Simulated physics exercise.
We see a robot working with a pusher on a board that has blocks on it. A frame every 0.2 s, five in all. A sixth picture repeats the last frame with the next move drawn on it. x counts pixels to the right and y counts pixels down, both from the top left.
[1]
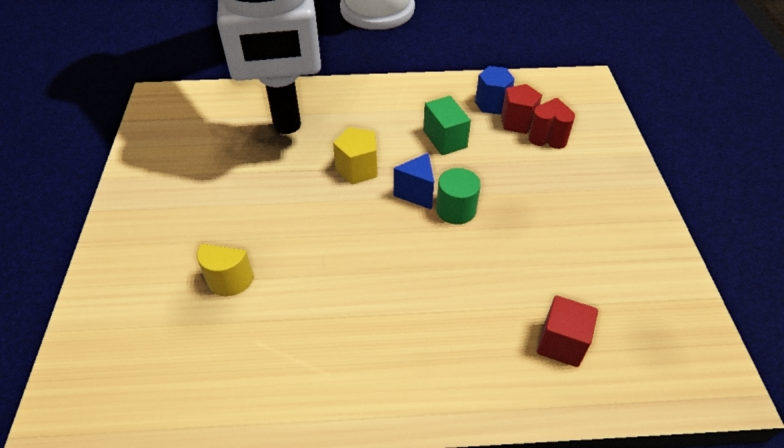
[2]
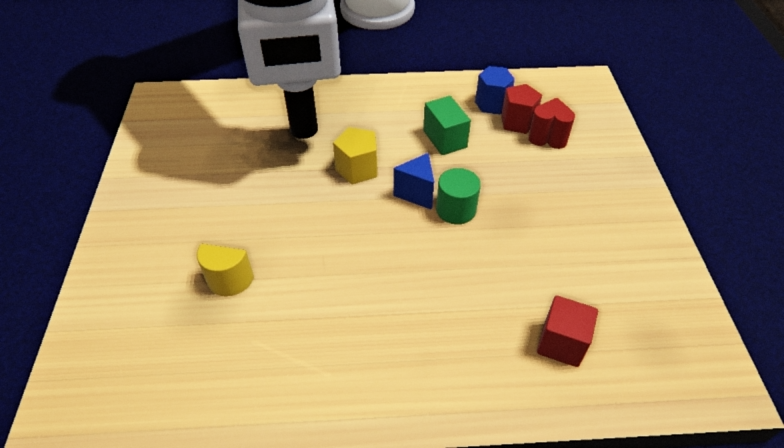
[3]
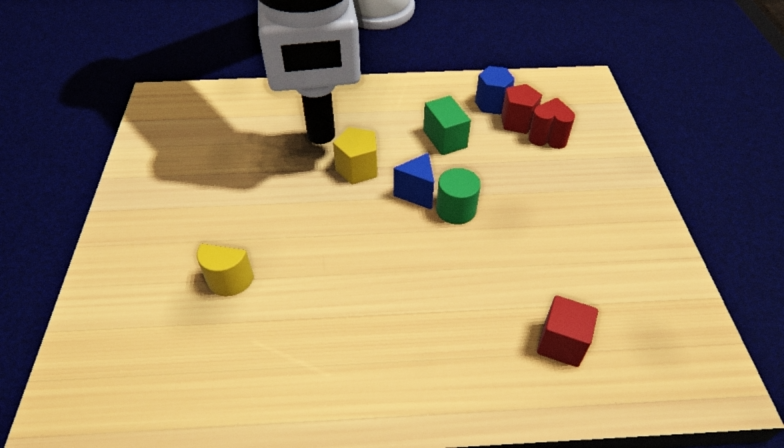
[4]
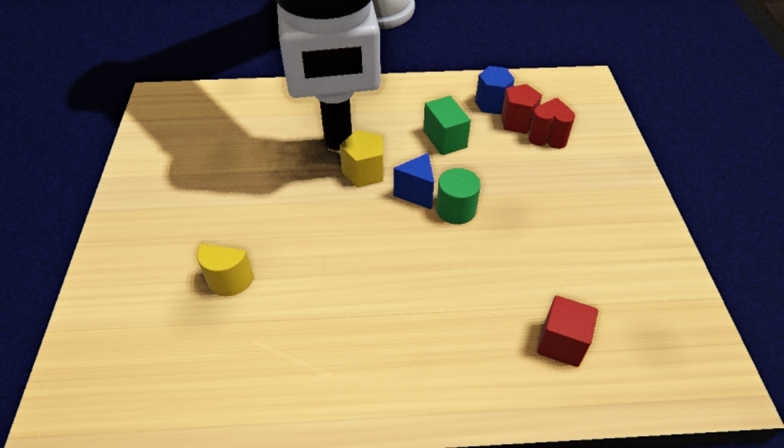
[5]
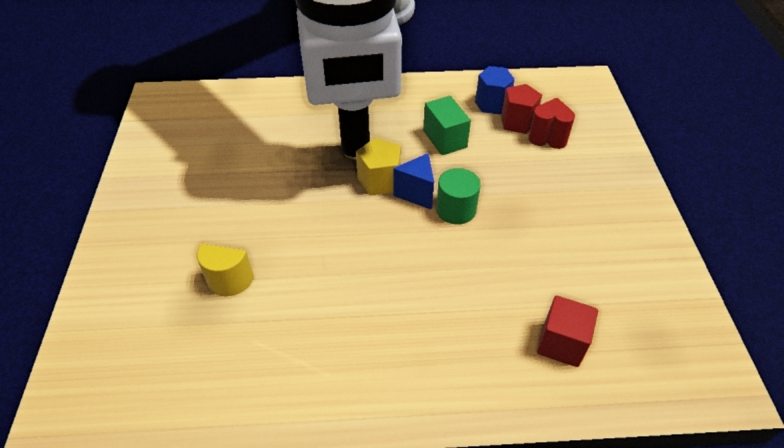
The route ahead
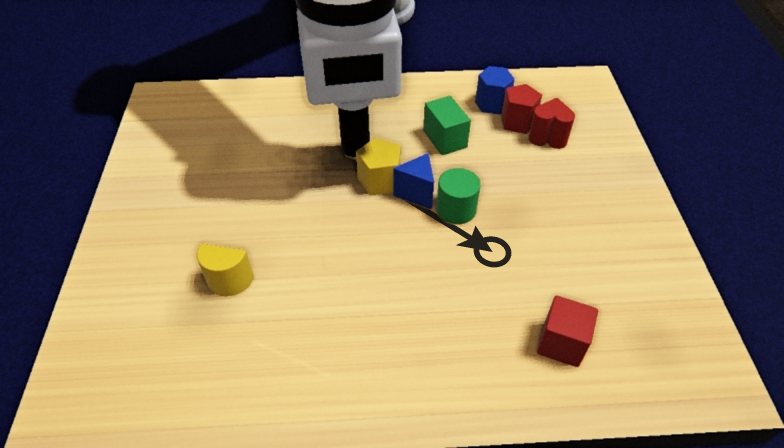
A robot arm with a black pusher slid right and slightly nearer across the wooden board, then nudged the yellow five-sided block over beside the blue triangle, while the other blocks stayed still.
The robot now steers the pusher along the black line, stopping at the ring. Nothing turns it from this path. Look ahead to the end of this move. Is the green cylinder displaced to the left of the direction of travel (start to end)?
Short answer: Yes.
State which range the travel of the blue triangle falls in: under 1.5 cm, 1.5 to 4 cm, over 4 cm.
The blue triangle moves over 4 cm.
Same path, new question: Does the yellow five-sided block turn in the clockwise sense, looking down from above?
Final answer: Yes.
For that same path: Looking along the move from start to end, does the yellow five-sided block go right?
The answer is yes.
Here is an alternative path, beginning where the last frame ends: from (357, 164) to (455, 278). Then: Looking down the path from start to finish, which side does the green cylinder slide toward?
Goes left.
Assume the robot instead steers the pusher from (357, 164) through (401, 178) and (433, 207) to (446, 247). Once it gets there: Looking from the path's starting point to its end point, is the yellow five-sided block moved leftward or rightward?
Answer: Right.
Path on the board, in a line from (357, 164) to (493, 252).
On the path given first. One third of the way, pusher (397, 176); yellow five-sided block (417, 187), turned 25° clockwise; blue triangle (447, 202), turned 25° anticlockwise; green cylinder (472, 184).
Two thirds of the way, pusher (444, 205); yellow five-sided block (461, 221), turned 40° clockwise; blue triangle (489, 242), turned 15° anticlockwise; green cylinder (480, 185).
At the end, pusher (496, 236); yellow five-sided block (503, 257), turned 60° clockwise; blue triangle (524, 286); green rectangle in place; green cylinder (499, 191).
